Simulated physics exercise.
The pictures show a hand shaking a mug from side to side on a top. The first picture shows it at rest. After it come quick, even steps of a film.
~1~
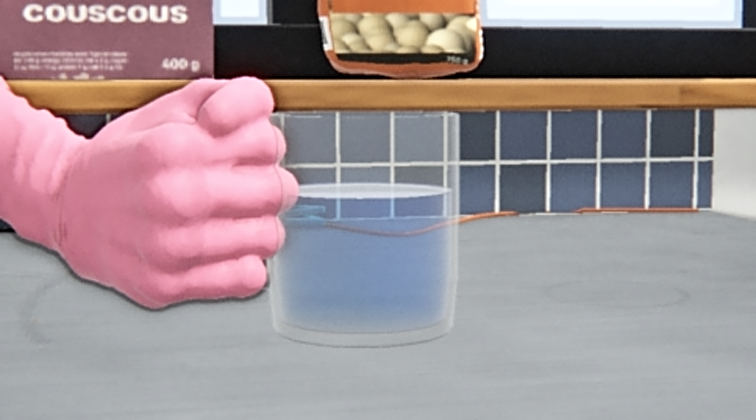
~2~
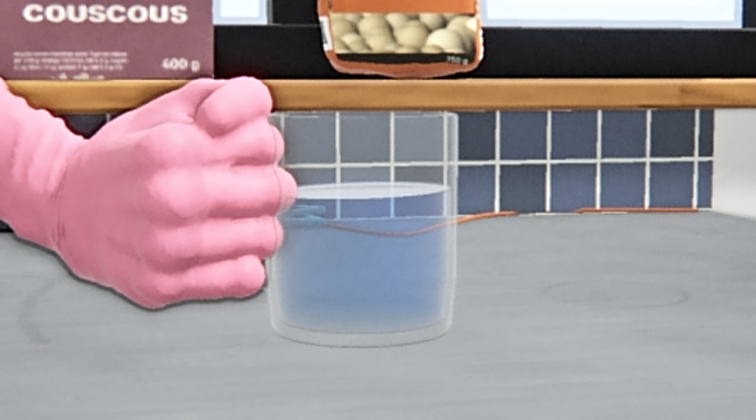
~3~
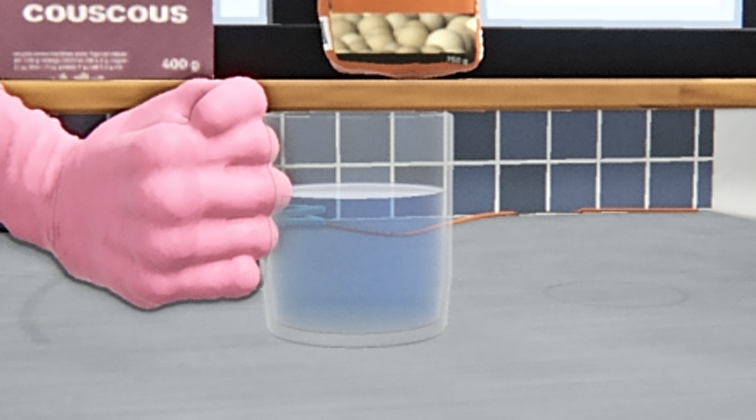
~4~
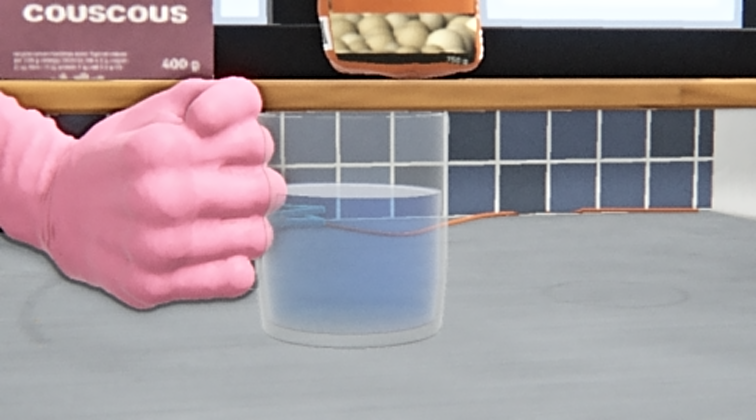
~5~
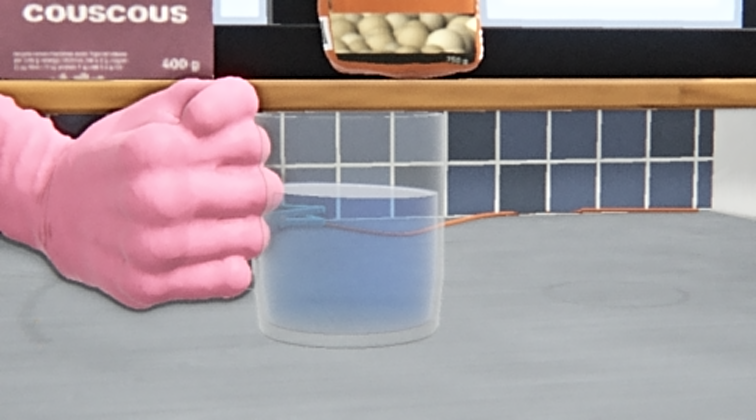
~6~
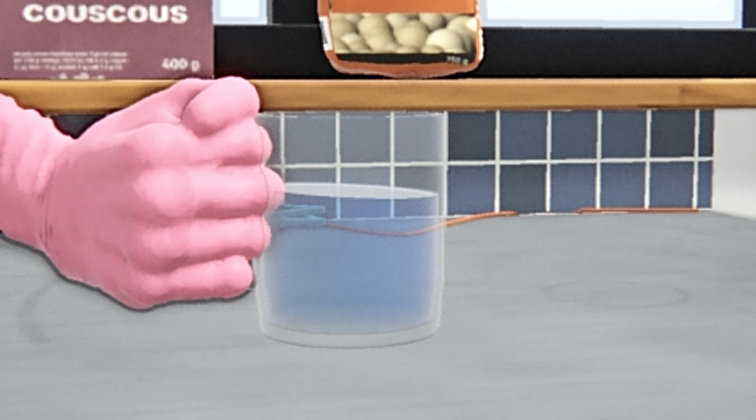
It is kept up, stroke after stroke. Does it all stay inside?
As it turns out, it holds.
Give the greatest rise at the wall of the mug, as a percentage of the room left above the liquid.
I make it 10 per cent.
Next, the highest wave so far stays far below the rim.
Finally, the highest wave so far stays far below the rim; nothing has left it.
